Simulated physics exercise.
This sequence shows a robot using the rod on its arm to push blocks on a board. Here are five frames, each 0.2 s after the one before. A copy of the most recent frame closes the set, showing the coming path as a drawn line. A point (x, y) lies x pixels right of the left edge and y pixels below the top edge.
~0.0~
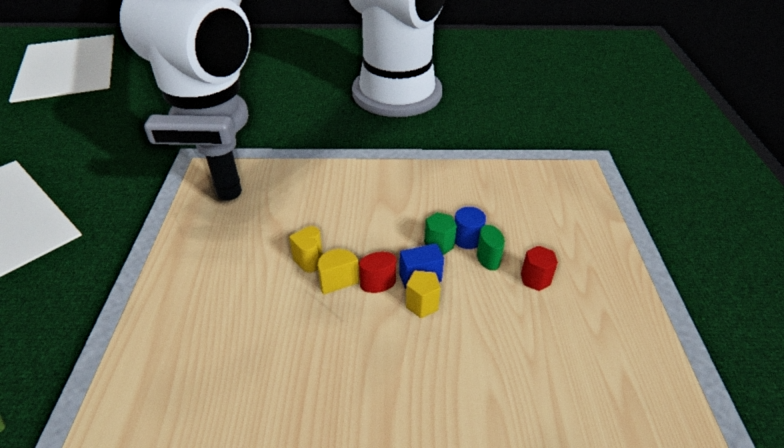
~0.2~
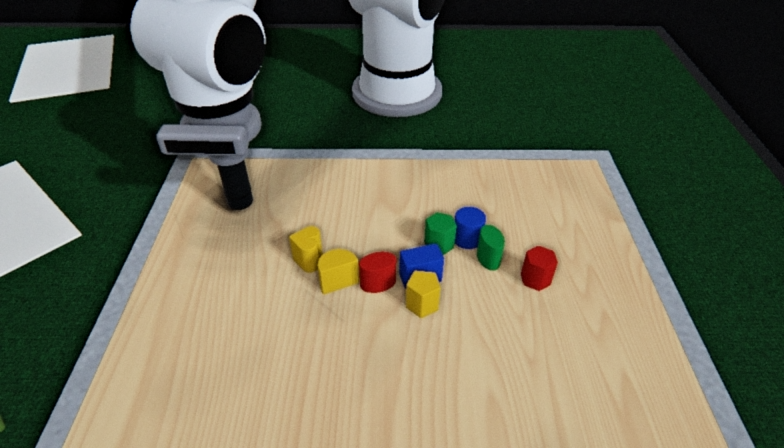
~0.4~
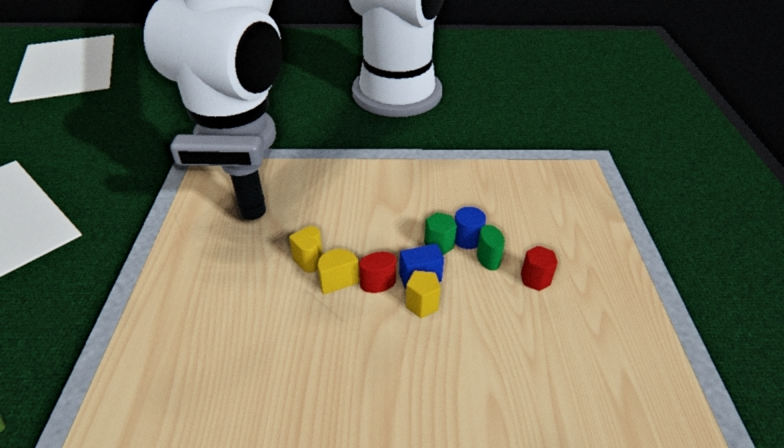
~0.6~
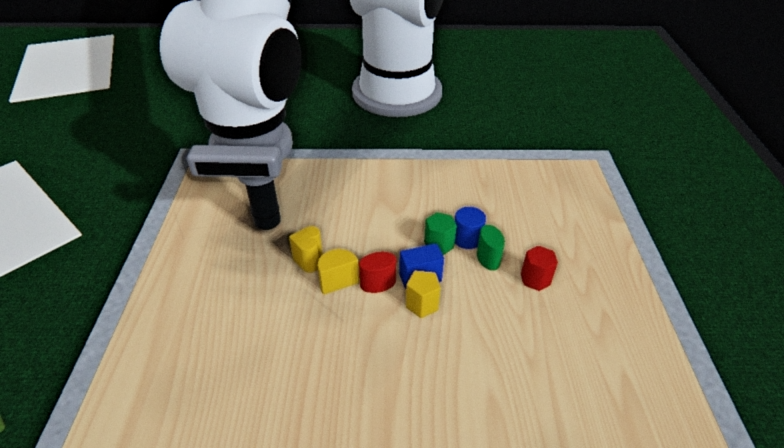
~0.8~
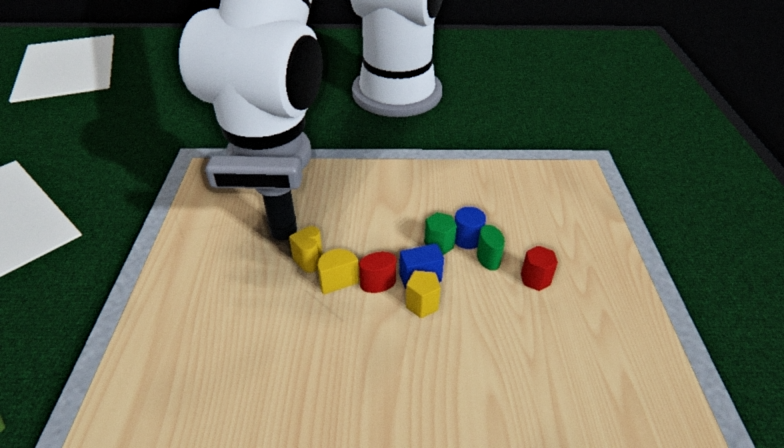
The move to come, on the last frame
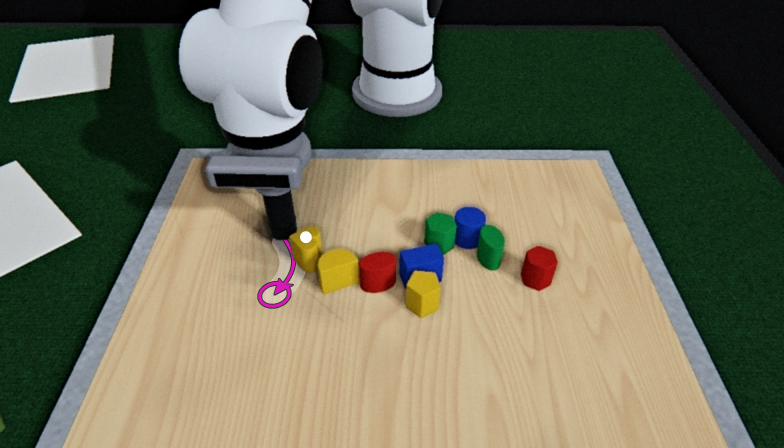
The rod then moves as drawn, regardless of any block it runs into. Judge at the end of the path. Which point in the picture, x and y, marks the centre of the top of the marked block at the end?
I expect it at (315, 251).
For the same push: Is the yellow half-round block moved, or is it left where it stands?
By the last moment, the yellow half-round block will have left its place.
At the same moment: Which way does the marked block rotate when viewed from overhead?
From above, counter-clockwise.
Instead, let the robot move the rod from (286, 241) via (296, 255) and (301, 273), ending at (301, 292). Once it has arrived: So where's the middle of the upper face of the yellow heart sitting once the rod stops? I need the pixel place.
I'd place it at (324, 277), taking the centre of its top.
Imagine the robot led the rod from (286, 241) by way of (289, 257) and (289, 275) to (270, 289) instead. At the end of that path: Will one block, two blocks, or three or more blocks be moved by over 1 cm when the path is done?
The answer is a single block.
The drawn path runs from (286, 241) by way of (293, 257) and (290, 276) to (275, 295); the dot is on the yellow heart.
What follows on the original path. Halfway along, rod (291, 259); yellow heart (315, 249), turned 45° anticlockwise; yellow half-round block (342, 263); red oval (382, 262), turned 15° anticlockwise.
At the end, rod (273, 286); yellow heart (315, 251), turned 55° anticlockwise; yellow half-round block (343, 264); red oval (383, 262), turned 15° anticlockwise.
